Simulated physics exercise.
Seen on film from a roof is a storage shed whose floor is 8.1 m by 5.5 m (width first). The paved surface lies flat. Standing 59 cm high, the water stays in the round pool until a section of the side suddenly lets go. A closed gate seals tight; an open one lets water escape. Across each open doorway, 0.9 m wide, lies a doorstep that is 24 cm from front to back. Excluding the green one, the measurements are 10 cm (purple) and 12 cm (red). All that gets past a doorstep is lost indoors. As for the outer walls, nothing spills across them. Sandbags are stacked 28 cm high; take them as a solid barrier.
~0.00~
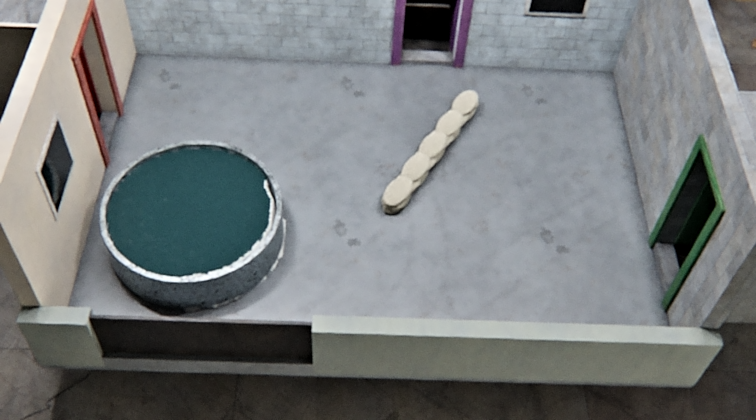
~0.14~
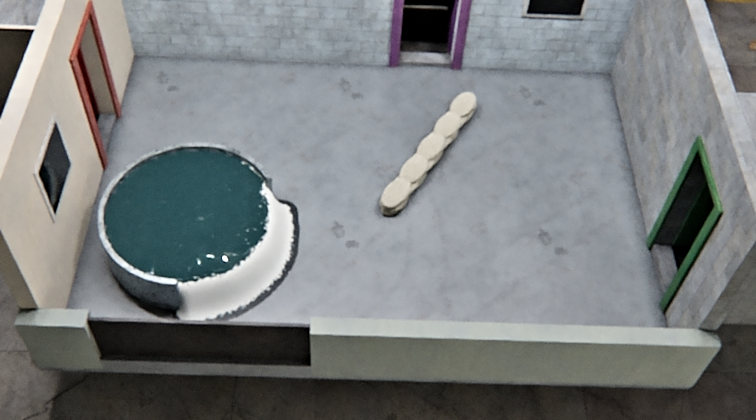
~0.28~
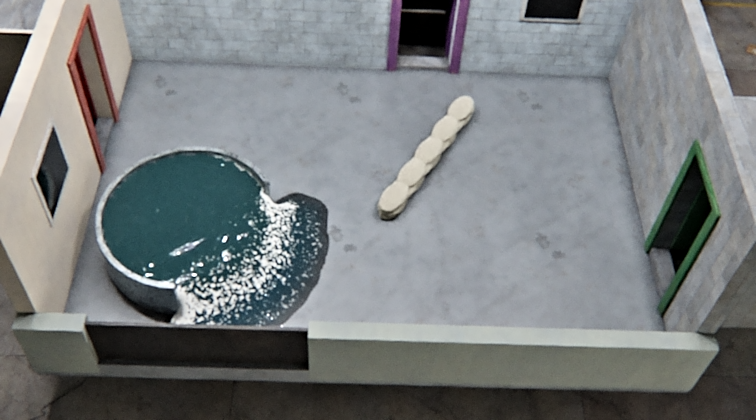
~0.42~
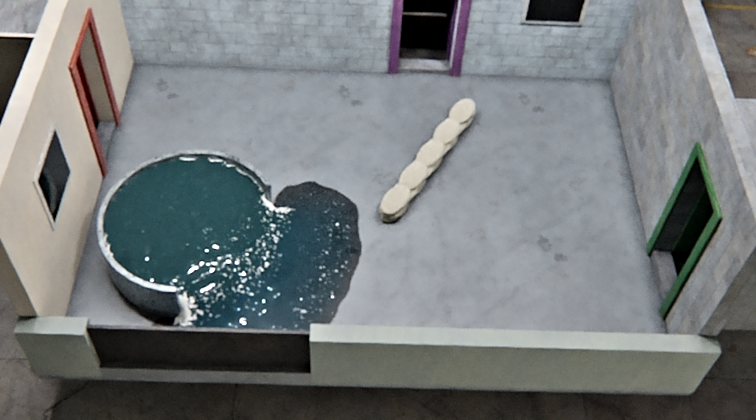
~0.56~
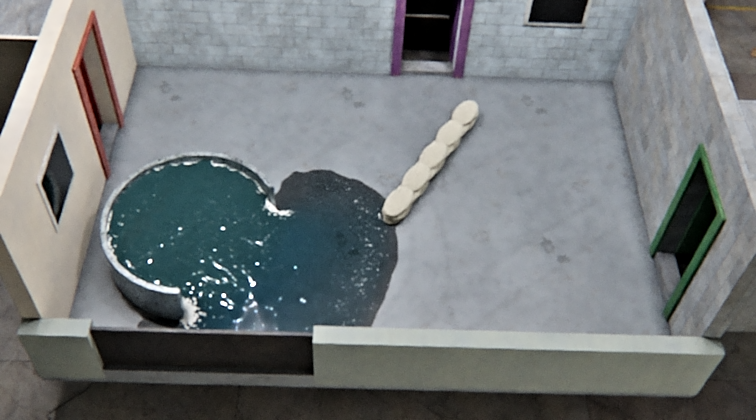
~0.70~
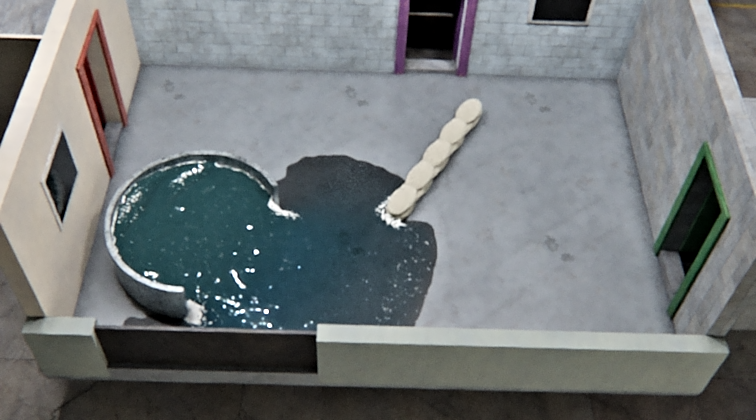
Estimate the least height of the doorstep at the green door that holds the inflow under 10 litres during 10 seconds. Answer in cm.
Roughly 28 cm high.
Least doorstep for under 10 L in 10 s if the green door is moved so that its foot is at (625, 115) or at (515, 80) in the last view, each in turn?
In turn: Roughly 13.5 cm, roughly 13.5 cm.
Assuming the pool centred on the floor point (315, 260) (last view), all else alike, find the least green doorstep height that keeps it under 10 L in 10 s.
Then roughly 31 cm.
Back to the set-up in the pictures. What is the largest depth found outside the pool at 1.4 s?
About 31 cm.
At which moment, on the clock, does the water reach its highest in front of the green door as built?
Around 2.8 s, give or take.
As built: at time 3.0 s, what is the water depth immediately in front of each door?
In cm: Green 33, purple 9, red 0.
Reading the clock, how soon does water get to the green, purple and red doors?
Green: 2.2 s; purple: 2.2 s; red: 3.2 s.
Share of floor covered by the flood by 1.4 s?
Wet: Close to 30 %.
After 1.4 s water covers 30 % of the floor, deepest (31 cm) near (246, 355); it has not reached the green door.
After 3.0 s water covers 55 % of the floor, deepest (38 cm) near (672, 367); 33 cm at the green door, 26 litres in over its 17 cm doorstep.
After 10.0 s water covers 95 % of the floor, deepest (13 cm) near (119, 146); 5 cm at the green door, 95 litres in over its 17 cm doorstep.
At the green door as built, the water arrived by 2.2 s and peaked near 33 cm at 2.8 s.
Run again over the same 10 s with other heights there, 24 litres in over 25 cm, 1 litre over 34 cm. The limit of 10 litres is kept from about 28 cm up.
